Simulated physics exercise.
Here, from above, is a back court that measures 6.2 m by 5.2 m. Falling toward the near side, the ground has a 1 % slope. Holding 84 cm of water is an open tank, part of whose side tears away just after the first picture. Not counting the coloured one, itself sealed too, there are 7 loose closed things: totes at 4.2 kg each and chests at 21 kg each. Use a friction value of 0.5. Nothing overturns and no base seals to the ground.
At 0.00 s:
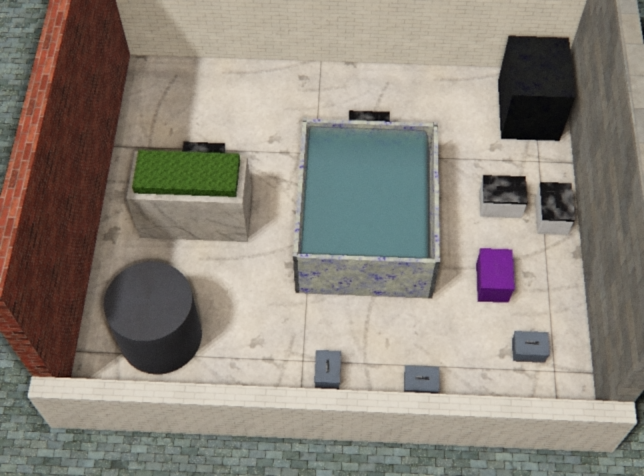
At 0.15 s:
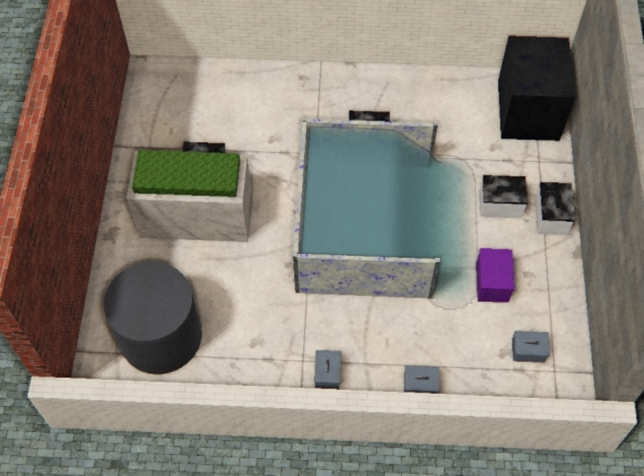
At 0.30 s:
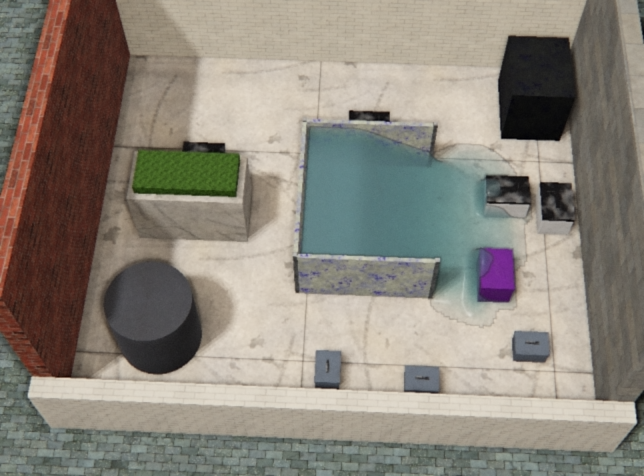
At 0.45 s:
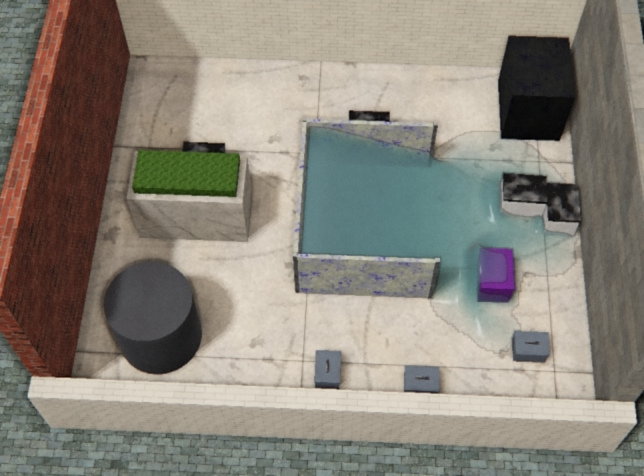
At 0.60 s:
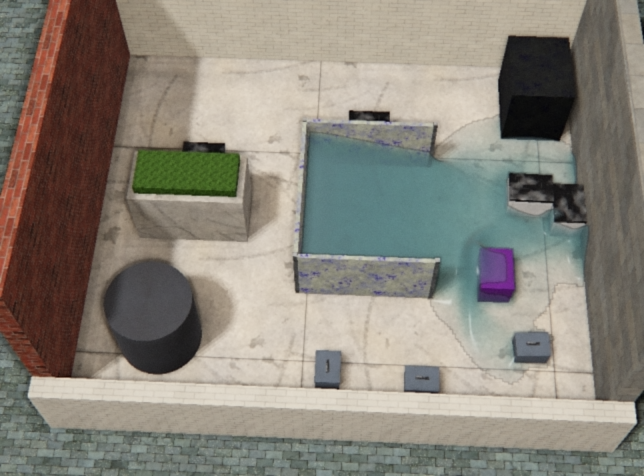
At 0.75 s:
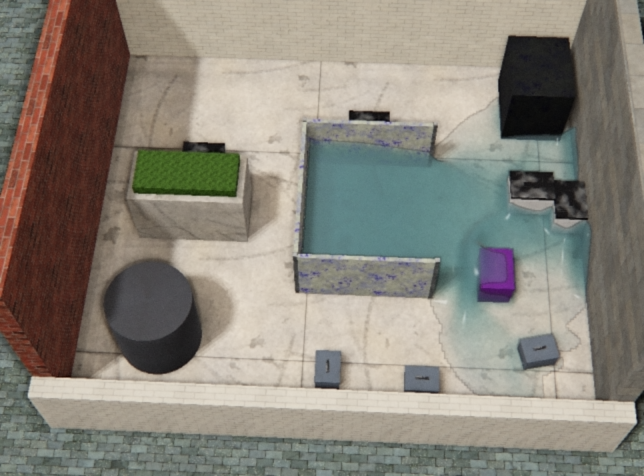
Walled courtyard with a tank losing its right side, water spreading around a purple box and pushing dark-topped blocks to the right.
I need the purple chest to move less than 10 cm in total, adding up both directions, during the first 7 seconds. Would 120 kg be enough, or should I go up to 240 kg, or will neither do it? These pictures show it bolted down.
Go up to 240 kg.
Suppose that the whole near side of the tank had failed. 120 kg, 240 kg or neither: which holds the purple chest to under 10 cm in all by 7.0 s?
Result: Lesser mass sufficient.
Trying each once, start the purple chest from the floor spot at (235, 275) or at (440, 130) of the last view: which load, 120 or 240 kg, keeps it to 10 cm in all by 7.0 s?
One by one: Lighter mass suffices; lighter mass suffices.
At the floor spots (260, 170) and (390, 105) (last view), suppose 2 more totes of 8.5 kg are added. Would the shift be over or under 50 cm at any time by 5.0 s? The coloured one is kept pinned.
Taking them one by one: Below the mark; above the mark.
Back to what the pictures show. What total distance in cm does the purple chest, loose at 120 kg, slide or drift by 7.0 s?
About 80 cm altogether.
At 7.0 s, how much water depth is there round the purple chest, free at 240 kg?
Something like 9 centimetres.
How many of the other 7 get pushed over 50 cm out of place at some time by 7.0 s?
By my count, 6.
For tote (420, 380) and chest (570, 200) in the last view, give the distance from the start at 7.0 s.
In order, they end up 350 cm and 250 cm from where they began.
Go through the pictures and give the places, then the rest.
The purple chest at (497, 268), on the bottom; 2.9 m2 under water; 0 of 8 have shifted, in the first picture.
The purple chest at (497, 268), on the bottom; 4.2 m2 under water; 0 of 8 have shifted, in the second picture.
The purple chest at (497, 268), on the bottom; water covers 5.4 m2; 0 of 8 have shifted, in the third picture.
The purple chest at (497, 268) rests on the ground; 7.1 m2 under water; 2 of 8 have shifted, in the fourth picture.
The purple chest at (497, 268) rests on the ground; 8.3 m2 under water; 2 of 8 have shifted, in the fifth picture.
The purple chest at (497, 268), on the bottom; 9.5 m2 under water; 3 of 8 have shifted, in the sixth picture.
After 1.4 s the purple chest would be 59 cm from its start with 120 kg and 0 cm from its start with 240 kg; 17 cm of water round it then.
After 3.1 s the purple chest would be 77 cm from its start with 120 kg and 0 cm from its start with 240 kg; 16 cm of water round it then.
After 4.9 s the purple chest would be 77 cm from its start with 120 kg and 0 cm from its start with 240 kg; 11 cm of water round it then.
After 7.0 s the purple chest would be 77 cm from its start with 120 kg and 0 cm from its start with 240 kg; 9 cm of water round it then.
